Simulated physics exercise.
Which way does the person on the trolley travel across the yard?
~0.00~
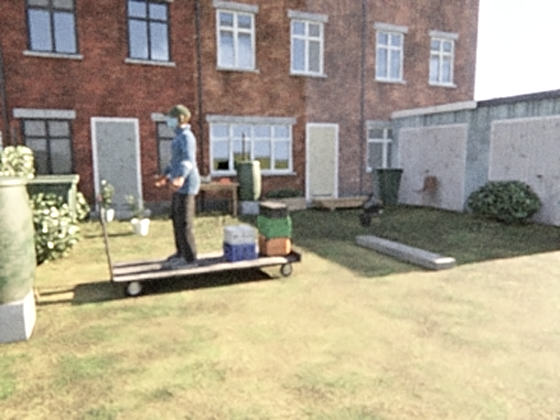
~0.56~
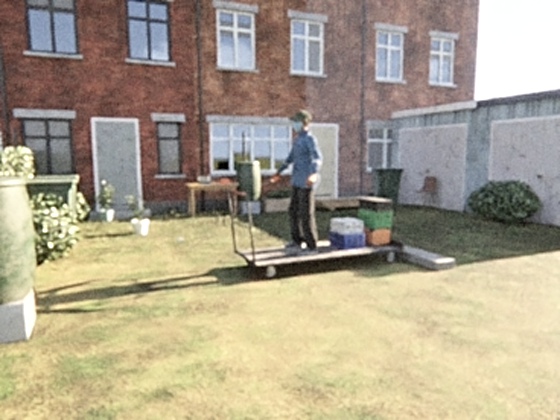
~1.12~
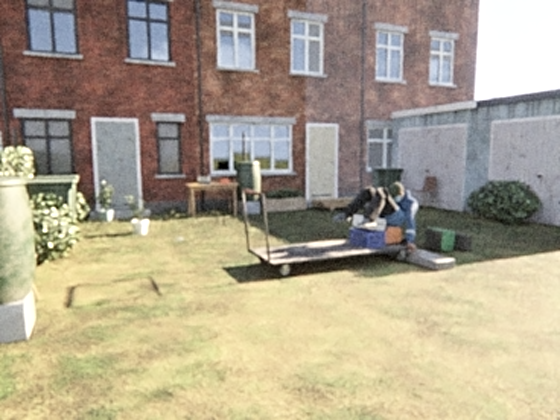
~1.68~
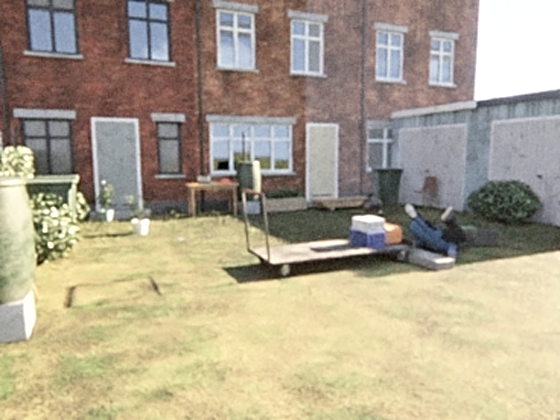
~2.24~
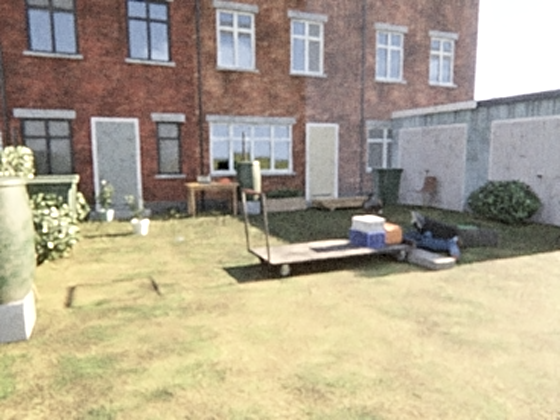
The person travels to the right, riding the trolley and then tumbling off its front end.
